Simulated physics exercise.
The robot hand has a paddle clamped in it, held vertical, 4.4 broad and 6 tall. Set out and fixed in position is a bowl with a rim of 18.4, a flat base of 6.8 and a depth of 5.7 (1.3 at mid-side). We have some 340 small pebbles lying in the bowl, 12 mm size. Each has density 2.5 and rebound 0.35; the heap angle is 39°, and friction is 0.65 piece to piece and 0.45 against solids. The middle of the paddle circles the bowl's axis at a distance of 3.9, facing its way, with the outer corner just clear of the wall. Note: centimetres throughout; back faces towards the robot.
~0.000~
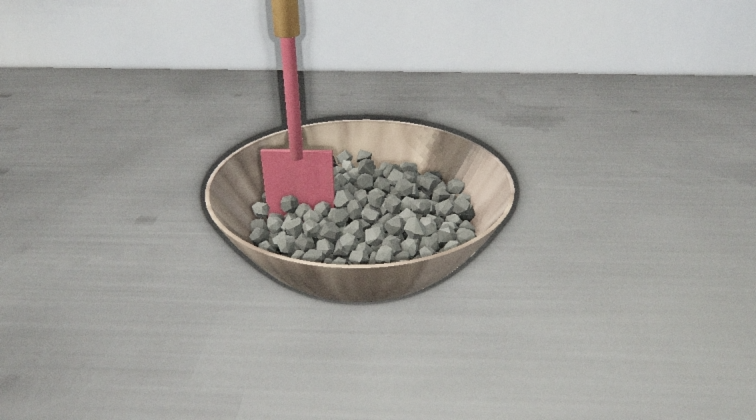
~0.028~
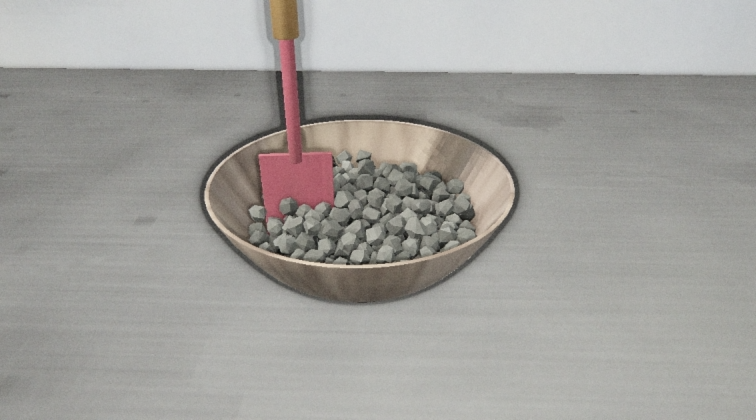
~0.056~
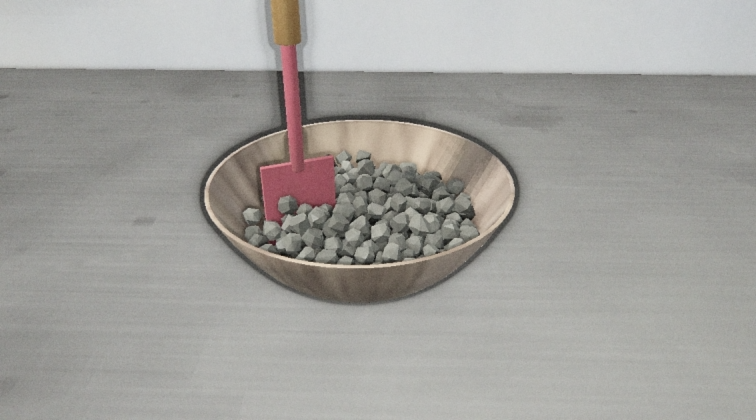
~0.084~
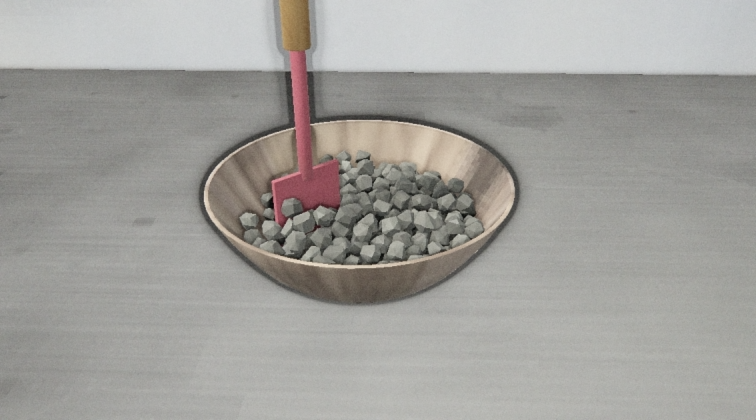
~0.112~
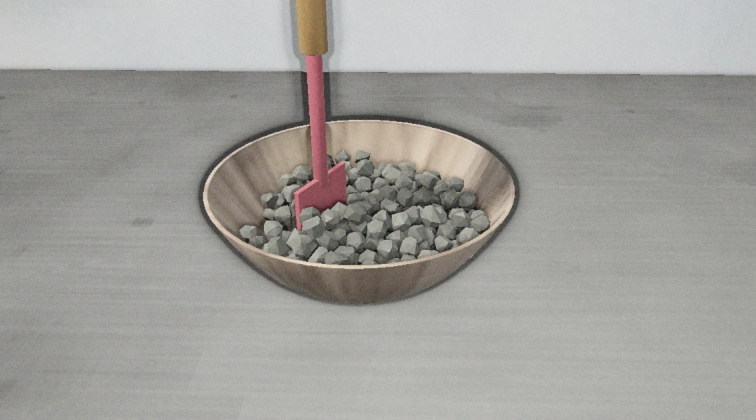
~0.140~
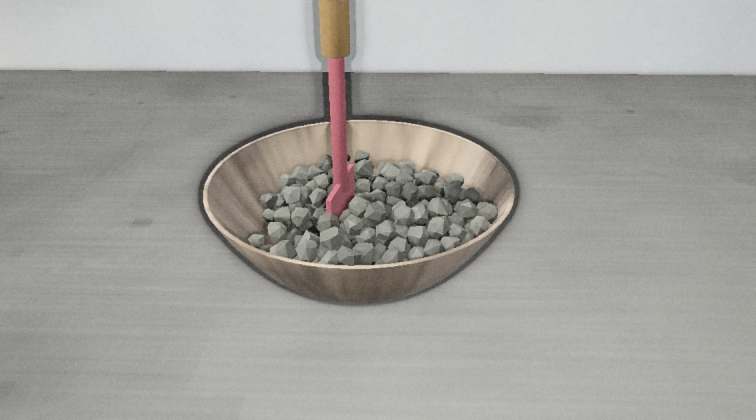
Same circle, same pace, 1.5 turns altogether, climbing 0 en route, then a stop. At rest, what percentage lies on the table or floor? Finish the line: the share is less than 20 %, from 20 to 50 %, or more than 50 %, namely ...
The share is from 20 to 50 %.
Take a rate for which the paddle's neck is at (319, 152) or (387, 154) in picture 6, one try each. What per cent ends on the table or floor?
It comes to close to 30 per cent and close to 55 per cent.
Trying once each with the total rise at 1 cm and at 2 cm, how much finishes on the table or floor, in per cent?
About 30 and 25 per cent.
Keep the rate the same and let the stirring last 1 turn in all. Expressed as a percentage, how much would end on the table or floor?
Then about 30 per cent.
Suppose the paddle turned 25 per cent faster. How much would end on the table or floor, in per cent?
Estimated share: Near 45 %.
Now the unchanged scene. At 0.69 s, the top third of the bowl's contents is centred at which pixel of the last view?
Close to pixel (362, 242).
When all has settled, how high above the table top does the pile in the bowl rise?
About 6.5 centimetres.
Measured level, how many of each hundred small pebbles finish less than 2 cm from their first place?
I'd guess close to 5 percent of the load.
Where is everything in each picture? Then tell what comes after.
Paddle neck at (295, 128), 0° round; upper third of the load around (374, 204), from x 260 to 470, top at y 155; 340 in the bowl, in the first frame.
Paddle neck at (294, 131), 6° round; upper third of the load around (370, 206), from x 255 to 470, top at y 155, in the second frame.
Paddle neck at (296, 138), 23° round; upper third of the load around (365, 208), from x 250 to 470, top at y 155, in the third frame.
Paddle neck at (304, 146), 41° round; upper third of the load around (364, 216), from x 250 to 475, top at y 160, in the fourth frame.
Paddle neck at (320, 153), 60° round; upper third of the load around (370, 217), from x 250 to 480, top at y 160, in the fifth frame.
Paddle neck at (340, 156), 78° round; upper third of the load around (393, 218), from x 255 to 490, top at y 160; 340 in the bowl, in the sixth frame.
By 0.42 s, 257° round, highest piece 9 above the table; 291 in the bowl, 32 on the table or floor, 17 in flight or on the tool.
By 0.69 s, 77° round, highest piece 8 above the table; 224 in the bowl, 104 on the table or floor, 12 in flight or on the tool.
By 1.03 s, 180° round, highest piece 6 above the table; 204 in the bowl, 135 on the table or floor, 1 in flight or on the tool.
By 1.73 s, 180° round, highest piece 6 above the table; 204 in the bowl, 136 on the table or floor.
Final count, 204 in the bowl, 136 on the table or floor. That is 40 % on the table or floor.
